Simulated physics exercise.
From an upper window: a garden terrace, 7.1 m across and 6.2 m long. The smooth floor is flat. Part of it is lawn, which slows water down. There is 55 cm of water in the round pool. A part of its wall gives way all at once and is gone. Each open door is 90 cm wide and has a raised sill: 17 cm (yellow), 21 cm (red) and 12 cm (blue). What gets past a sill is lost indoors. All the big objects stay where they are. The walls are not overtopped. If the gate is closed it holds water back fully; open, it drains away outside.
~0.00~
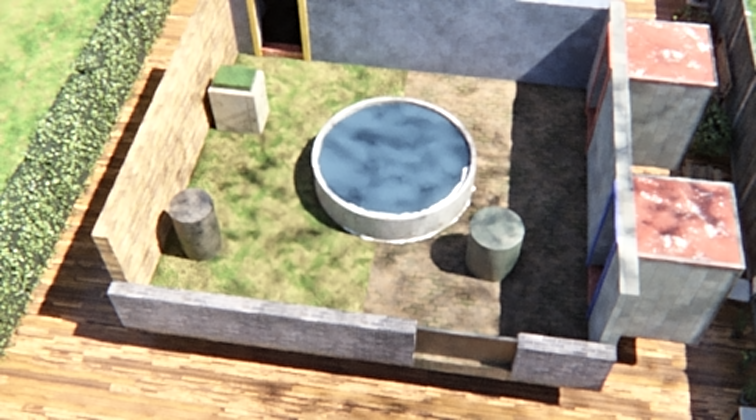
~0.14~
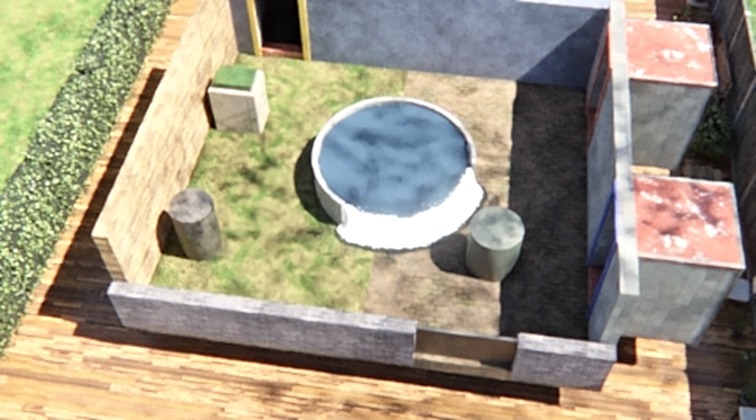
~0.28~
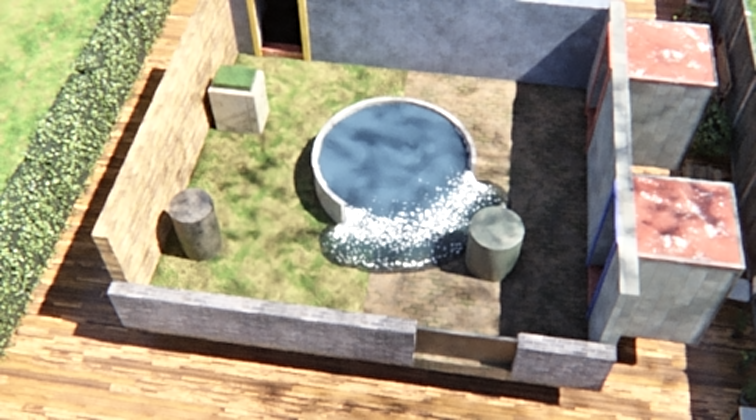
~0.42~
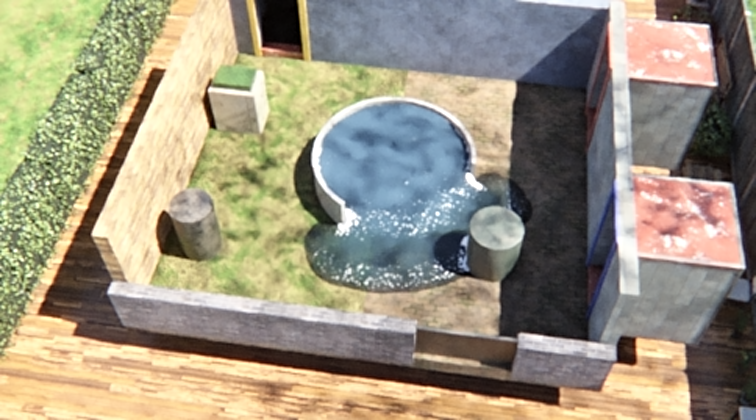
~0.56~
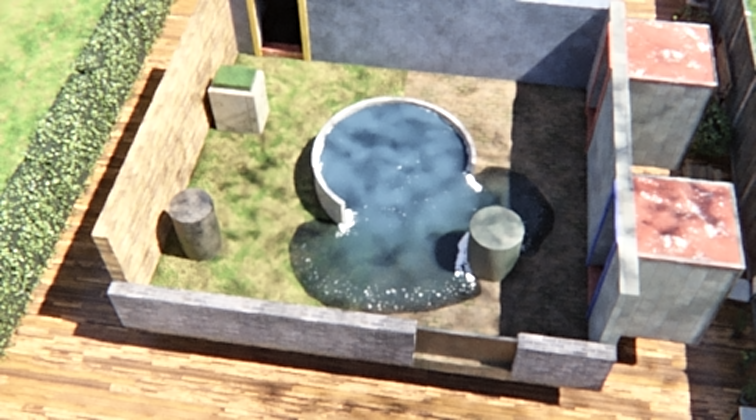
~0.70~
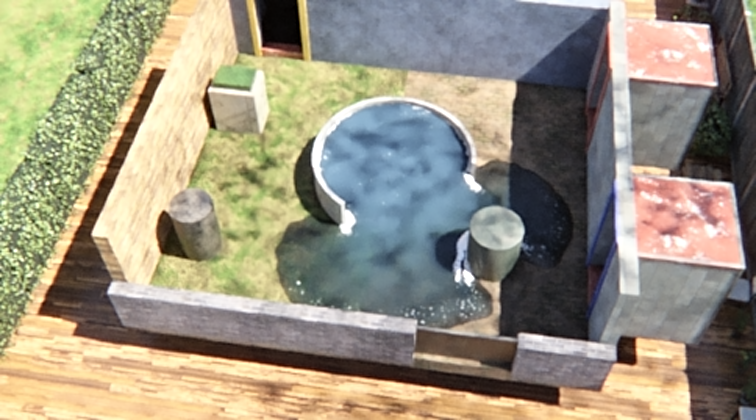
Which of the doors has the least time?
It arrives first at the blue door.
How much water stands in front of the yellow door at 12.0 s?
About 13.5 cm.
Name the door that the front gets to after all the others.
Last comes the yellow one.
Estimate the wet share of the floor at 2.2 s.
Some 40 per cent of it.
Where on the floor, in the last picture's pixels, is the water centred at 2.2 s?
Near (427, 240).
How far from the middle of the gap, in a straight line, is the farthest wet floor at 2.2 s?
Some 4.0 m out.
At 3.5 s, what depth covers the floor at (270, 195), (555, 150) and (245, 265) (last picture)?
About 0, 4 and 8 cm.
After 1.4 s water covers 35 % of the floor and is deepest (37 cm) near (431, 346); yellow door not reached, red door not reached, blue door reached at 1.0 s.
After 2.2 s water covers 40 % of the floor and is deepest (38 cm) near (572, 364); yellow door not reached, red door reached at 2.1 s, blue door reached at 1.0 s.
After 3.5 s water covers 55 % of the floor and is deepest (30 cm) near (584, 366); yellow door not reached, red door reached at 2.1 s, blue door reached at 1.0 s.
After 7.0 s water covers 85 % of the floor and is deepest (15 cm) near (574, 134); yellow door not reached, red door reached at 2.1 s, blue door reached at 1.0 s.
After 12.0 s water covers 100 % of the floor and is deepest (14 cm) near (228, 104); yellow door reached at 8.1 s, red door reached at 2.1 s, blue door reached at 1.0 s.
